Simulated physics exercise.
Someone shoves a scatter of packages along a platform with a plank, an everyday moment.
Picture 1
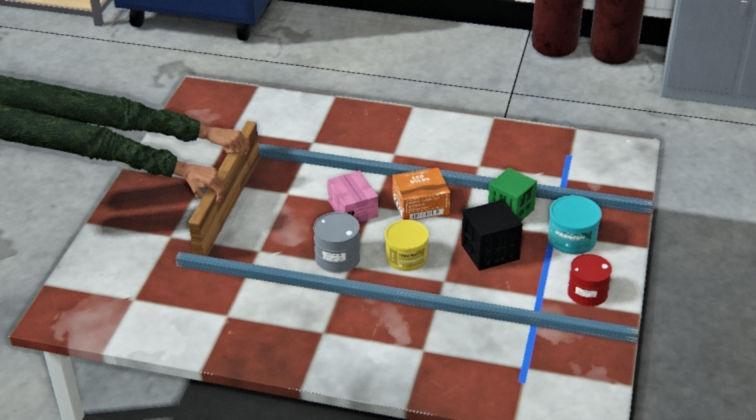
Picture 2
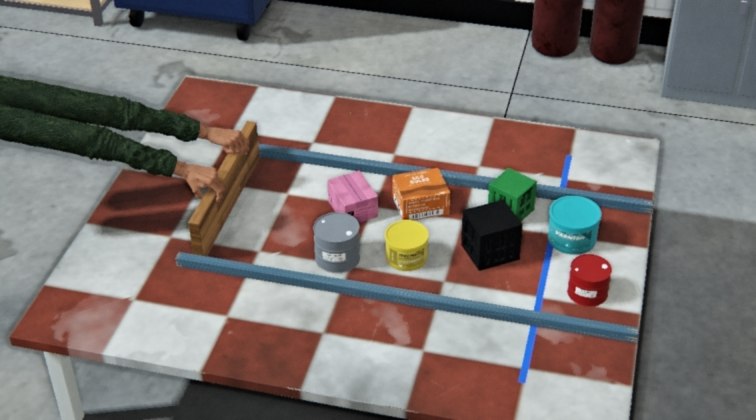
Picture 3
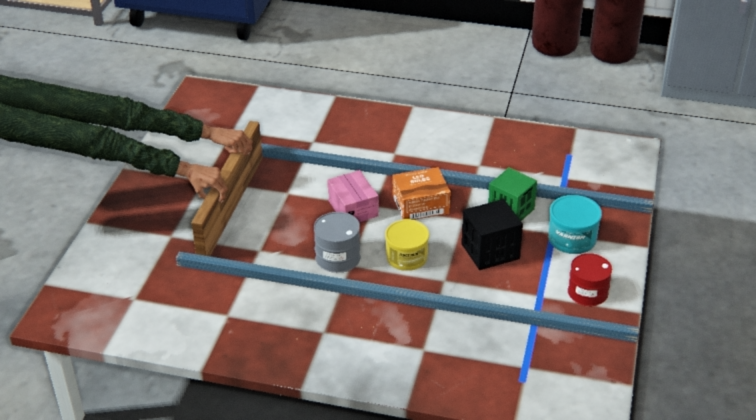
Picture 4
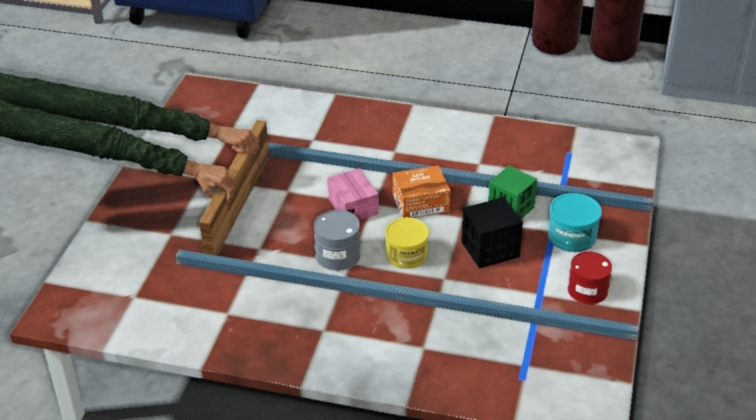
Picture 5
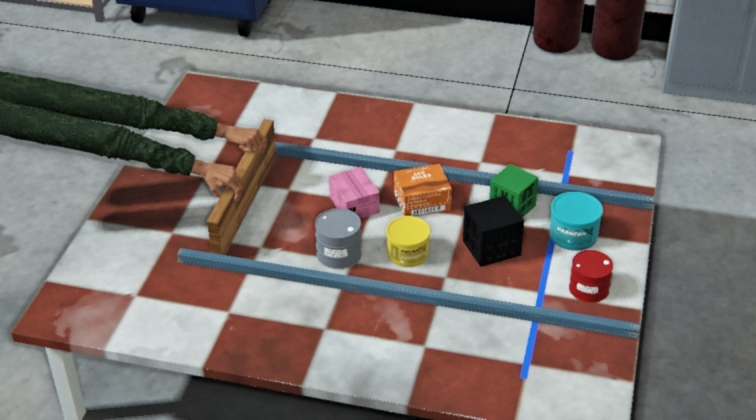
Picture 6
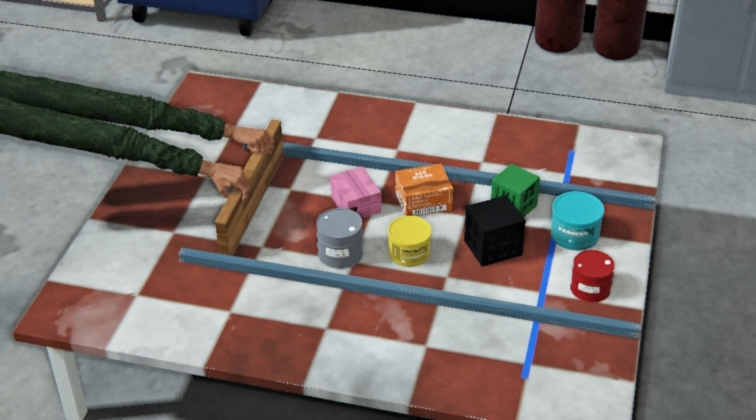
Two hands slide a wooden plank slightly right toward colourful boxes and canisters on a checkered table.
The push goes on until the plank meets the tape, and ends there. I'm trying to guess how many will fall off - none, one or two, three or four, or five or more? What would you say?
After that push, what drops off the edge is fewer than three, not none.
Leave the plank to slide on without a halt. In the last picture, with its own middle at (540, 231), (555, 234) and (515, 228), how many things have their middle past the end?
1; 2; 0.
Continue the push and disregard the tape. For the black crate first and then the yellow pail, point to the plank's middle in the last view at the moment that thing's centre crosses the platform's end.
Roughly (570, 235); for the second one, roughly (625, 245).
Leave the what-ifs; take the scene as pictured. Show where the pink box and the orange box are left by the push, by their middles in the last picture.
Final positions - pink box around (577, 235), orange box around (618, 217).
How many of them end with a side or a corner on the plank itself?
Contact count: 2.
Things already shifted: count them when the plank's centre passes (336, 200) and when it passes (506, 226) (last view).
2, then 7.
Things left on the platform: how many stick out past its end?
Answer: 1.
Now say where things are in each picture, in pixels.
The first picture shows red canister (589, 280); turquoise pail (574, 225); green crate (512, 197); plank (227, 188); tape (548, 257).
The second picture shows turquoise pail (574, 225); pink box (353, 199).
The third picture shows green crate (512, 197); yellow pail (407, 245).
The fourth picture shows red canister (590, 278); black crate (492, 232).
The fifth picture shows turquoise pail (575, 221); grey canister (339, 239).
The sixth picture shows red canister (592, 276); turquoise pail (577, 221); green crate (515, 193); plank (252, 187); tape (551, 252).
A little later, none off yet; red canister at rest near (592, 276); turquoise pail at rest near (577, 221); green crate at rest near (515, 193).
Next, none off yet; red canister at rest near (592, 276); turquoise pail moving near (579, 223); green crate shifted about its own width near (564, 194).
When it is over, the number that fall off is one or two; down, green crate and turquoise pail.
